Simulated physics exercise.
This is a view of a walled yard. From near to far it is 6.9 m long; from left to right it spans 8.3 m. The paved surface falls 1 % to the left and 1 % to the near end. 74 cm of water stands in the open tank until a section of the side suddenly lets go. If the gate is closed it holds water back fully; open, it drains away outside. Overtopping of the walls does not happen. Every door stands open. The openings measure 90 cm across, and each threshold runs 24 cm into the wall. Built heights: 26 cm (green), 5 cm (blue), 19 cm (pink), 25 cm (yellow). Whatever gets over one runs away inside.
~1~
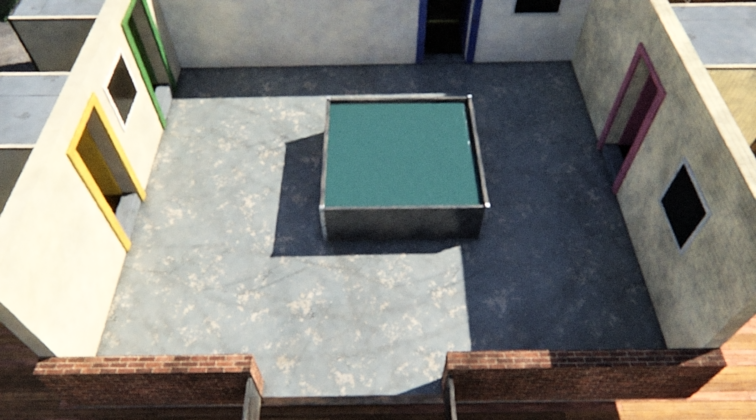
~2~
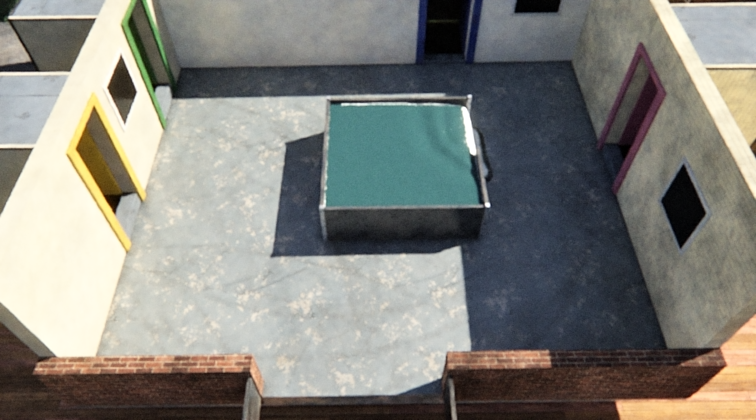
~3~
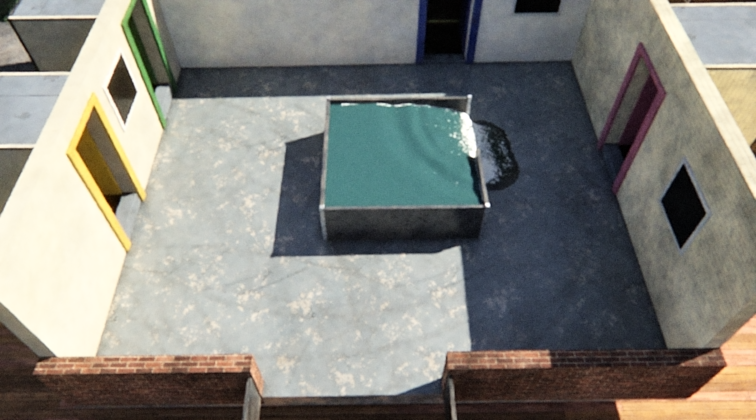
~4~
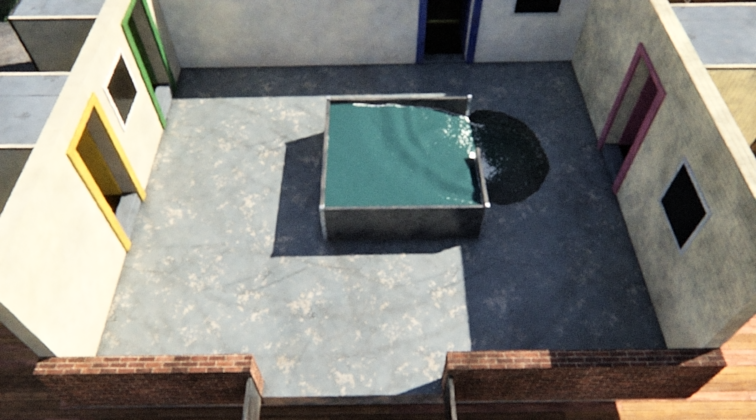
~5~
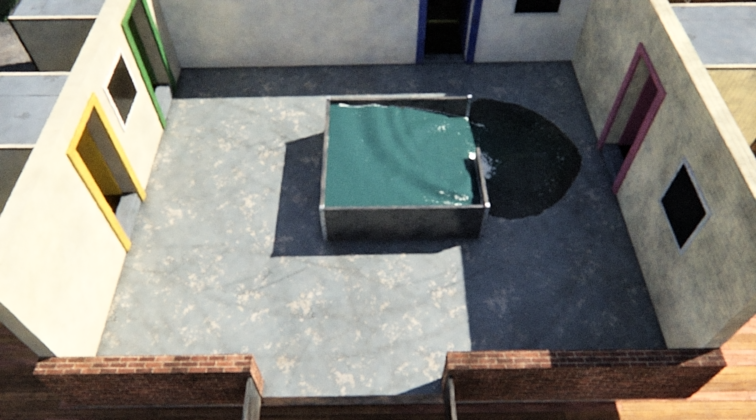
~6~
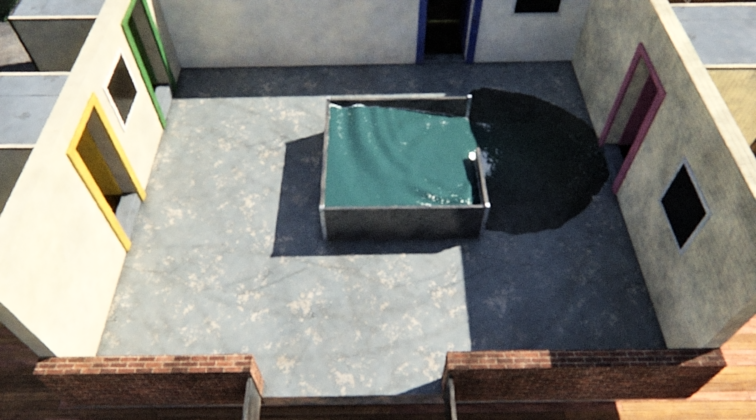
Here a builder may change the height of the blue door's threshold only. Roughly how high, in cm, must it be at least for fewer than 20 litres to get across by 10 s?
Roughly 6 cm is just enough.
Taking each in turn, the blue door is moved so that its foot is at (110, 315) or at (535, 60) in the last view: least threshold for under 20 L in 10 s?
Minimums: Roughly 8.5 cm and 30 cm.
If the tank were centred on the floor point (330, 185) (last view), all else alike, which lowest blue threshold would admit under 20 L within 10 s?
At least roughly 11.0 cm high.
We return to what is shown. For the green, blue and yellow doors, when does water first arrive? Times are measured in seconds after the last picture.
Arrives: Green 4.5 s / blue 2.0 s / yellow 5.5 s.
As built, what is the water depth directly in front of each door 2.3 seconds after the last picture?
In cm - green: 0, blue: 9, pink: 30, yellow: 0.
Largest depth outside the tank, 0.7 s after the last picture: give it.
Roughly 42 cm.
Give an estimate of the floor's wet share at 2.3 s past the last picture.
I'd say near 30 percent.
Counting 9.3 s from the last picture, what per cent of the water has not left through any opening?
Something like 92 per cent of it remains.
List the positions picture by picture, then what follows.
Still water, 74 cm deep, in the open tank at (401, 152); the blue door at (449, 22) is dry, in the first frame.
The gap is at (468, 143), the front 0.3 m out at (488, 175); the back of the open tank holds 74 cm, in the second frame.
Water pours out at (468, 145) and has run 0.8 m, to (514, 170); about 12 cm deep outside, 74 cm at the back, in the third frame.
The front is at (544, 169), 1.4 m from the gap at (468, 147); 2.3 m2 of floor is wet, 74 cm left at the back, in the fourth frame.
The gap is at (468, 147), the front 2.0 m out at (576, 163); the back of the open tank holds 74 cm, in the fifth frame.
The gap is at (468, 146), the front 2.5 m out at (608, 170); the back of the open tank holds 73 cm; the blue door at (449, 22), 2.6 m from the gap, is still 1.5 m from the nearest water, in the sixth frame.
Then, 0.7 s after the last picture water covers 20 % of the floor, deepest (42 cm) near (475, 151); it has not reached the blue door.
Then, 2.3 s after the last picture water covers 30 % of the floor, deepest (36 cm) near (574, 67); 9 cm at the blue door, 0 litres in over its 5 cm threshold.
Then, 9.3 s after the last picture water covers 95 % of the floor, deepest (18 cm) near (99, 347); 6 cm at the blue door, 29 litres in over its 5 cm threshold.
At the blue door as built, the water peaked near 9 cm, 4.5 s after the last picture.
With a threshold of 5 cm, 29 litres would have come in within the 10 s; with 6.5 cm, 14 litres. So under 20 litres takes about 6 cm.
